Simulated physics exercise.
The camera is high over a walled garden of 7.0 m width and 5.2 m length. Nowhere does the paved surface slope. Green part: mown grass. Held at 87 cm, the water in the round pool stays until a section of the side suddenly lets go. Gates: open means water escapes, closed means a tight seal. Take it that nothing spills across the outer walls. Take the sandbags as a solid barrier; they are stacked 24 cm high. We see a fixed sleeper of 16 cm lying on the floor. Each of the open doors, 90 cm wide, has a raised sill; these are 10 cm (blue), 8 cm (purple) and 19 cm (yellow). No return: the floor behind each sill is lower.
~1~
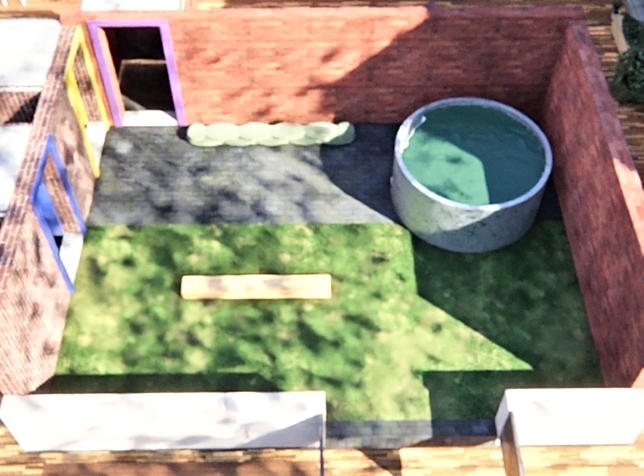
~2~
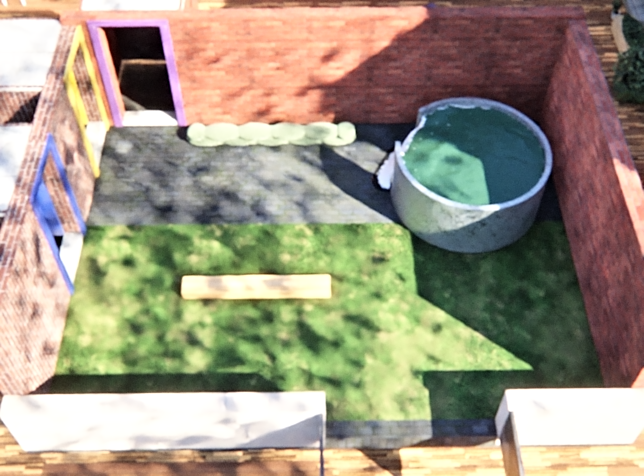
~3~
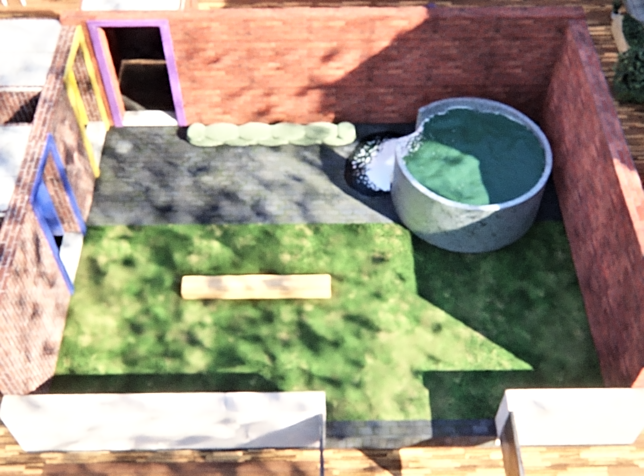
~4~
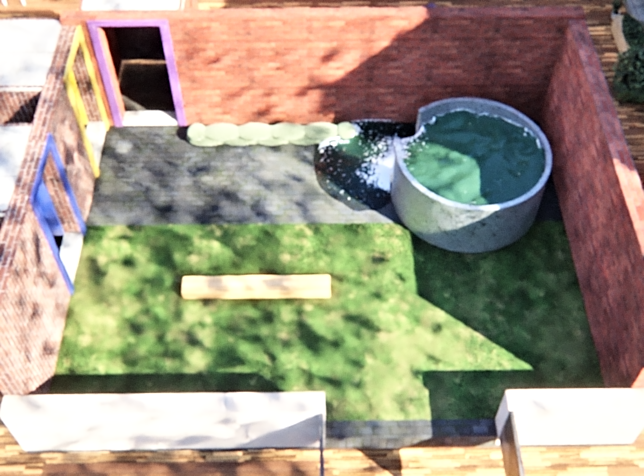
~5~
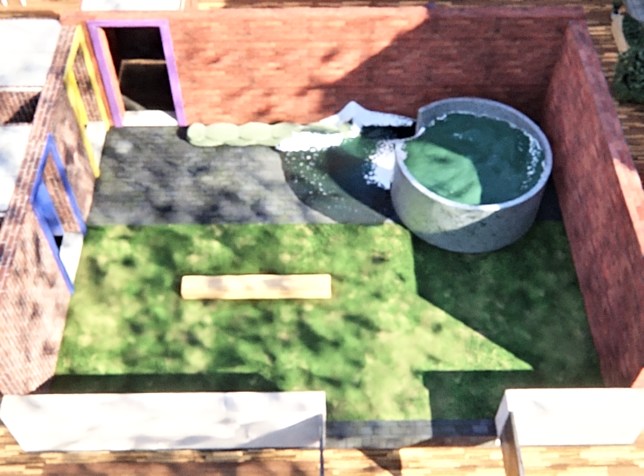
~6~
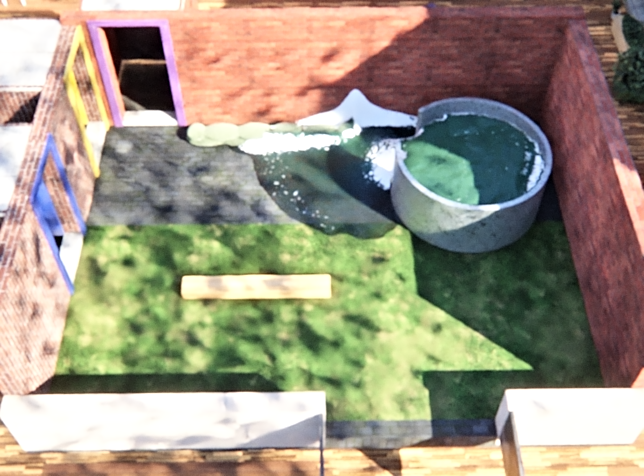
In a walled garden with a wooden beam lying on mown grass, a round pool of green water stands still at the right. Water bursts from its left side and spreads leftward across the dark paving, then splashes up against the back wall, foams along the low pale barrier and reaches the grass edge.
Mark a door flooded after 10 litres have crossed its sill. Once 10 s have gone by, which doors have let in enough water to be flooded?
The total at the blue door is too big, the total at the purple door is too big, the total at the yellow door is too big.
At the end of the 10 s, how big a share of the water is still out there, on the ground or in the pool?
Near 90 in a hundred is still there.
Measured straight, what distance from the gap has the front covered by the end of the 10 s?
6.2 m.
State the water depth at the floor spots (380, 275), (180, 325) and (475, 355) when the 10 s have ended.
Reading - approx. 5 / 9 / 6 cm.
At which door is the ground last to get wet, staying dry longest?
That would be the blue one.
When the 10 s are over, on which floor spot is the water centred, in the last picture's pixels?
Near (304, 253).
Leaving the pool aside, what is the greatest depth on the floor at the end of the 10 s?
Depth max: Approx. 12 cm.
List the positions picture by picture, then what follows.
Still water, 87 cm deep, in the round pool at (472, 154), in the first frame.
Water pours out at (404, 156) and has run 0.5 m, to (379, 185); deepest outside 41 cm, 87 cm at the round pool's back, in the second frame.
The front is at (369, 140), 0.8 m from the gap at (404, 157); 0.8 m2 of floor is under water; 87 cm left at the back of the round pool, in the third frame.
The front is at (320, 146), 1.4 m from the gap at (404, 158); 1.9 m2 of floor is under water; 87 cm left at the back of the round pool, in the fourth frame.
The front is at (274, 146), 2.1 m from the gap at (404, 158); 3.0 m2 of floor is under water; 84 cm left at the back of the round pool, in the fifth frame.
Water pours out at (404, 157) and has run 2.6 m, to (236, 147); deepest outside 76 cm, 76 cm at the round pool's back, in the sixth frame.
A moment later water covers 30 % of the floor and is deepest (50 cm) near (353, 138); blue door not reached, purple door not reached, yellow door 11 cm at the sill, 0 L in.
Soon after water covers 40 % of the floor and is deepest (39 cm) near (353, 138); blue door 10 cm at the sill, 0 L in, purple door 10 cm at the sill, 0 L in, yellow door 35 cm at the sill, 22 L in.
Next water covers 50 % of the floor and is deepest (31 cm) near (353, 138); blue door 15 cm at the sill, 12 L in, purple door 12 cm at the sill, 13 L in, yellow door 23 cm at the sill, 77 L in.
Later on water covers 70 % of the floor and is deepest (20 cm) near (353, 138); blue door 13 cm at the sill, 38 L in, purple door 14 cm at the sill, 77 L in, yellow door 14 cm at the sill, 84 L in.
At the end water covers 95 % of the floor and is deepest (12 cm) near (107, 132); blue door 10 cm at the sill, 47 L in, purple door 9 cm at the sill, 103 L in, yellow door 10 cm at the sill, 85 L in.
